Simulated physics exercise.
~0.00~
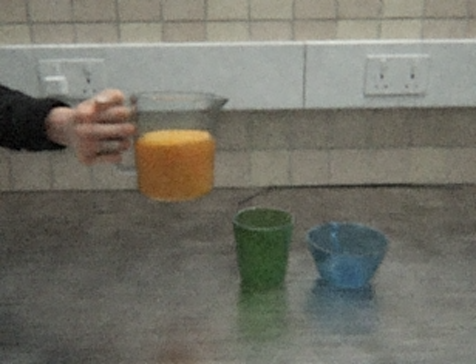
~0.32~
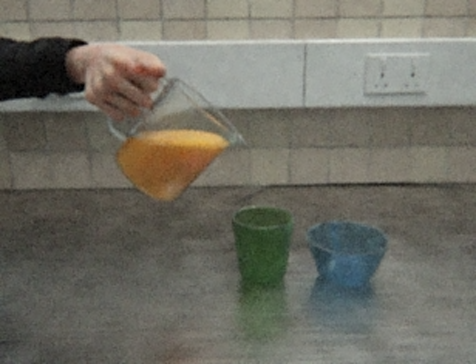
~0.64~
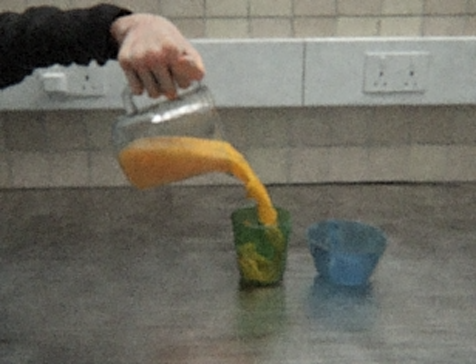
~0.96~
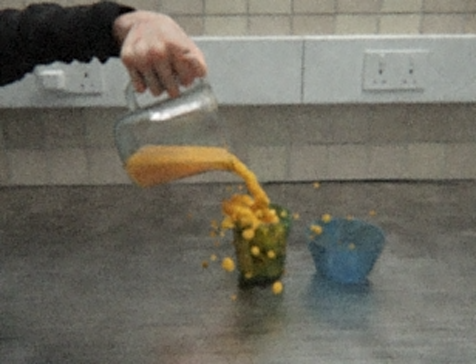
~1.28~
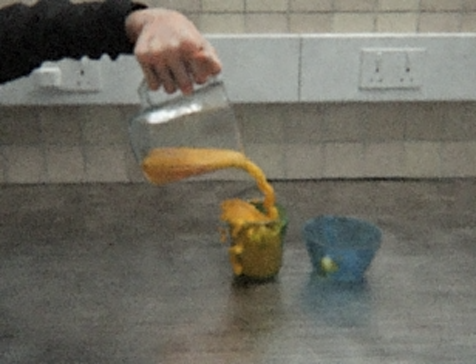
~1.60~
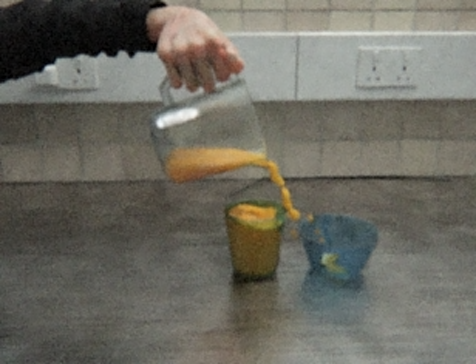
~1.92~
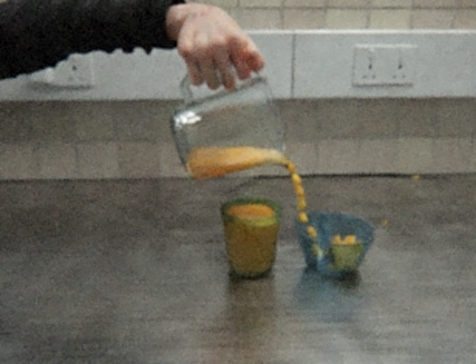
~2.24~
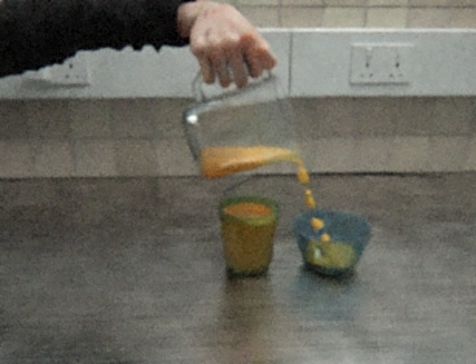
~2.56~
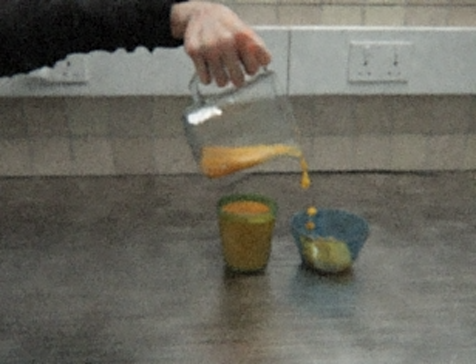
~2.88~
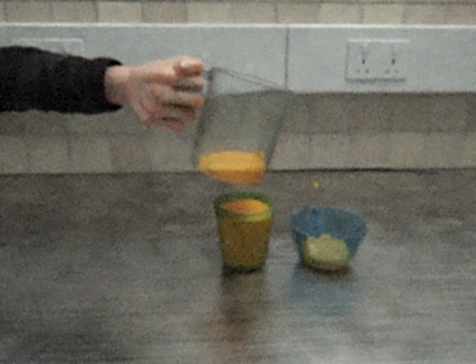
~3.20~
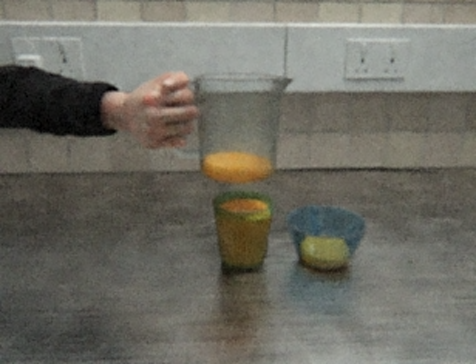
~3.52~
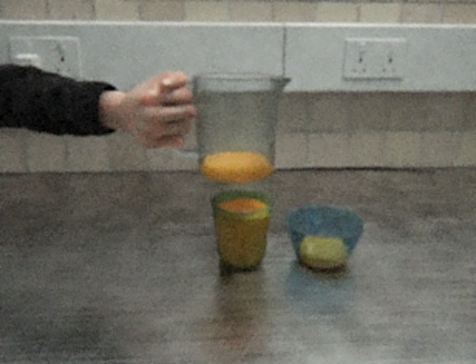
A hand pours orange juice into a green tumbler, then a blue cup, and rights the jug.
